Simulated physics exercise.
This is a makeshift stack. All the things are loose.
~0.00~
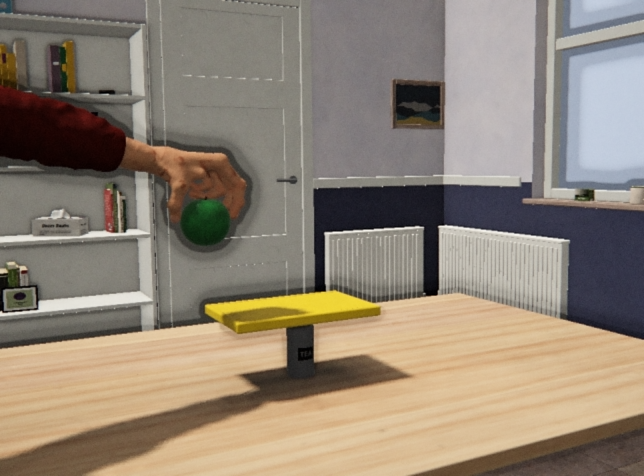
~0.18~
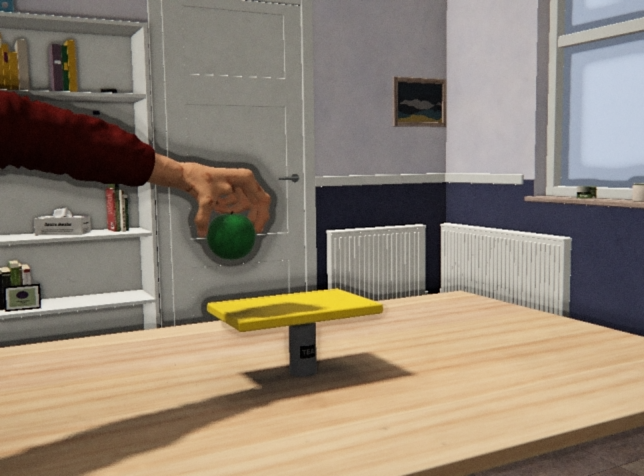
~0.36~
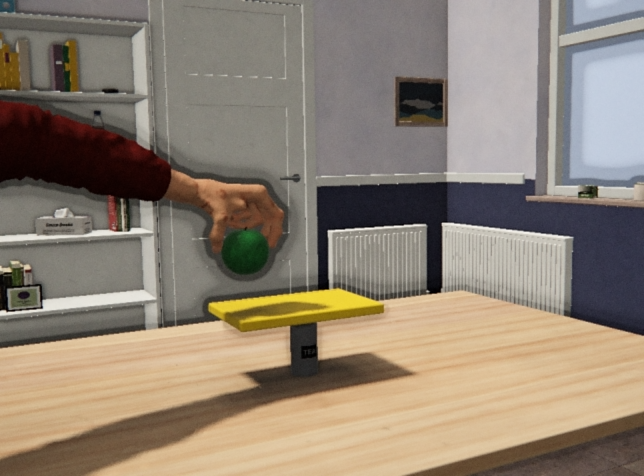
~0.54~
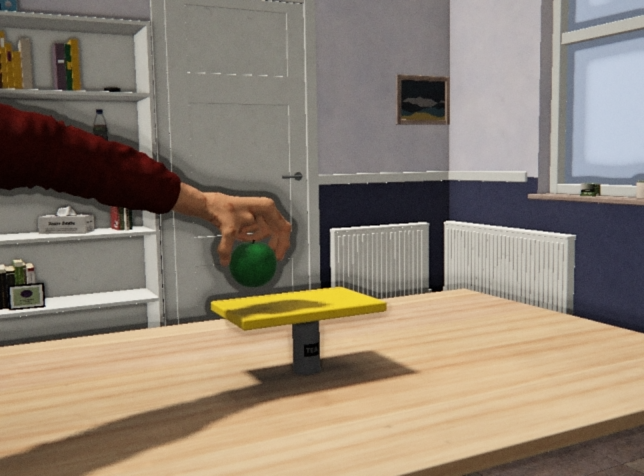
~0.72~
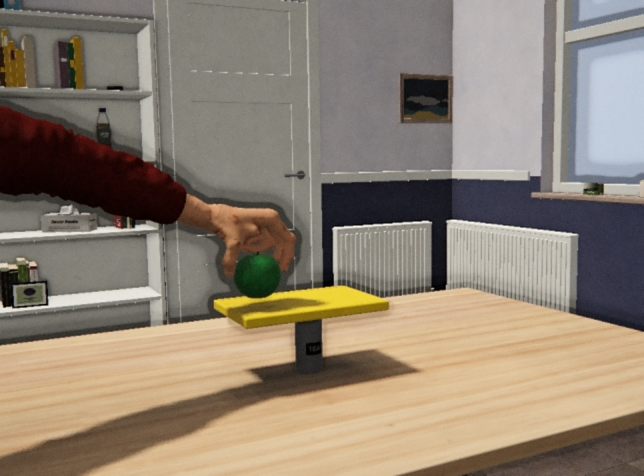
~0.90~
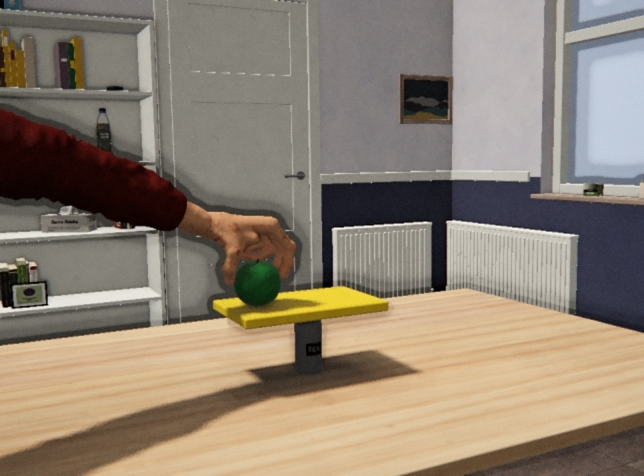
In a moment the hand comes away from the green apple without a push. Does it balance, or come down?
Here the stack loses its balance.
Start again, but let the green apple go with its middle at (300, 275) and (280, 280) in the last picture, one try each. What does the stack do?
In the first case it keeps its balance; in the second case it loses its balance.
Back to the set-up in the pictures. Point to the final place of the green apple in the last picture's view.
Near (210, 366).
After 1.20 s, green apple now fallen; yellow lid turned 42° from how it was put.
After 1.30 s, yellow lid turned 58° from how it was put.
After 1.50 s, yellow lid now fallen; grey shaker turned 59° from how it was put.
After 1.60 s, grey shaker on its side.
In the end (2.0 s), fallen, green apple and yellow lid; toppled in the stack, grey shaker. At the end, from the last picture's camera, green apple near (210, 366). The stack comes apart.
